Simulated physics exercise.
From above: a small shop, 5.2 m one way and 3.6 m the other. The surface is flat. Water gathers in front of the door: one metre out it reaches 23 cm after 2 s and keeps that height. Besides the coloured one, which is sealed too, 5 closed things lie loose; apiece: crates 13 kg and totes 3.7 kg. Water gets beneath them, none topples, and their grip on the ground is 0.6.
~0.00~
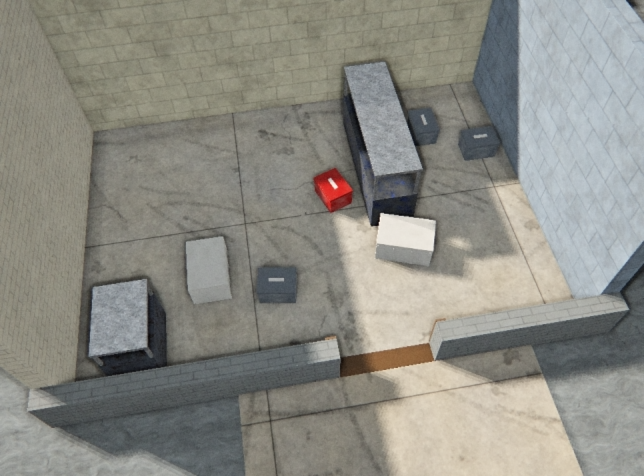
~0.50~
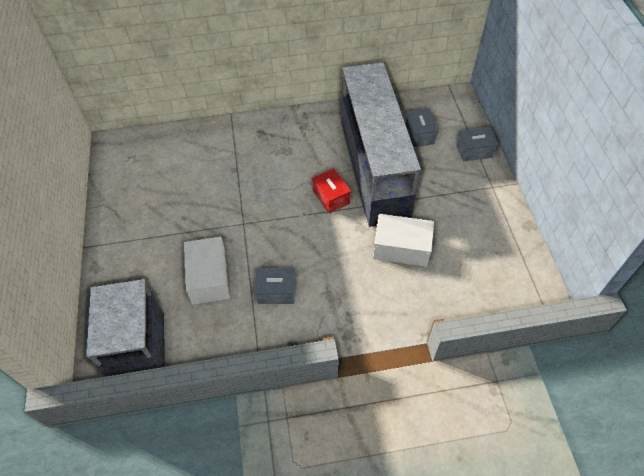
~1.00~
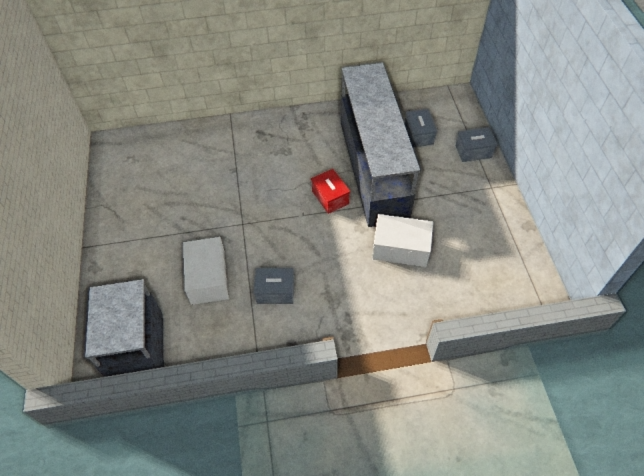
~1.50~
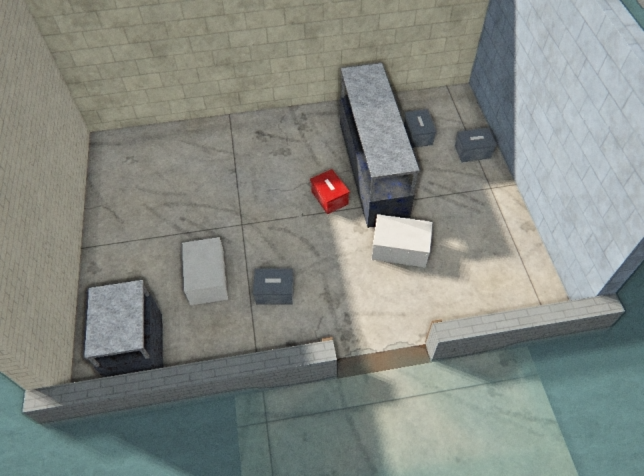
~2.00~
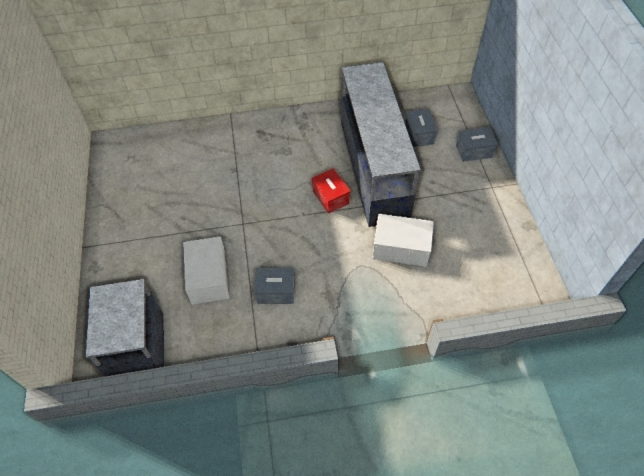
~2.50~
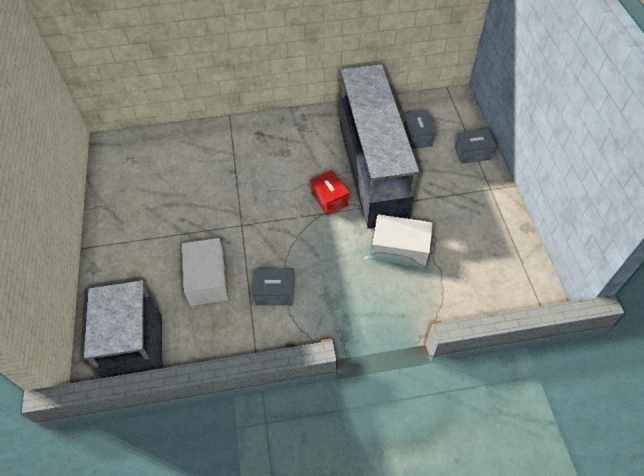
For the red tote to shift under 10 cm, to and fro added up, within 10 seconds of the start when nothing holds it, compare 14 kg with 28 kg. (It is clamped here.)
For it, only the larger load is enough.
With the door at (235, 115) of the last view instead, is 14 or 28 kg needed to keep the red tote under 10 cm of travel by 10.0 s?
In that case the lower weight is enough.
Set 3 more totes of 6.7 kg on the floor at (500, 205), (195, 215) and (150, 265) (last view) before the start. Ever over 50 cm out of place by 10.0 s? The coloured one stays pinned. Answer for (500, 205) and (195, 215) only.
In turn: Past it, over.
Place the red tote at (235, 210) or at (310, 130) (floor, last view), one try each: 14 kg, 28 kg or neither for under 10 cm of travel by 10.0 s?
In turn: Either load holds; the smaller is enough.
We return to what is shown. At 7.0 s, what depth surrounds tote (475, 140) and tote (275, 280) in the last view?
Roughly 5 and 2 cm.
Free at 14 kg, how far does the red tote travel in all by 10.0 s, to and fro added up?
About 30 cm.
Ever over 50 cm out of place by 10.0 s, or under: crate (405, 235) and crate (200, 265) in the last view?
In turn: More, under.
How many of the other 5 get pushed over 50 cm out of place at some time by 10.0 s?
That makes 4.
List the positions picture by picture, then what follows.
The red tote at (333, 184), on the bottom; 0.0 m2 under water; 0 of 6 have shifted, in the first frame.
The red tote at (331, 184) rests on the ground; water covers 0.0 m2; 0 of 6 have shifted, in the second frame.
The red tote at (330, 185), on the bottom; 0.0 m2 under water; 0 of 6 have shifted, in the third frame.
The red tote at (330, 185), on the bottom; water covers 0.0 m2; 0 of 6 have shifted, in the fourth frame.
The red tote at (331, 184), on the bottom; water covers 0.6 m2; 0 of 6 have shifted, in the fifth frame.
The red tote at (329, 186), on the bottom; water covers 2.1 m2; 0 of 6 have shifted, in the sixth frame.
After 3.5 s the red tote would be 14 cm from its start with 14 kg and 0 cm from its start with 28 kg; 8 cm of water round it then.
After 4.5 s the red tote would be 33 cm from its start with 14 kg and 0 cm from its start with 28 kg; 5 cm of water round it then.
After 7.0 s the red tote would be 33 cm from its start with 14 kg and 0 cm from its start with 28 kg; 6 cm of water round it then.
After 10.0 s the red tote would be 33 cm from its start with 14 kg and 0 cm from its start with 28 kg; 8 cm of water round it then.
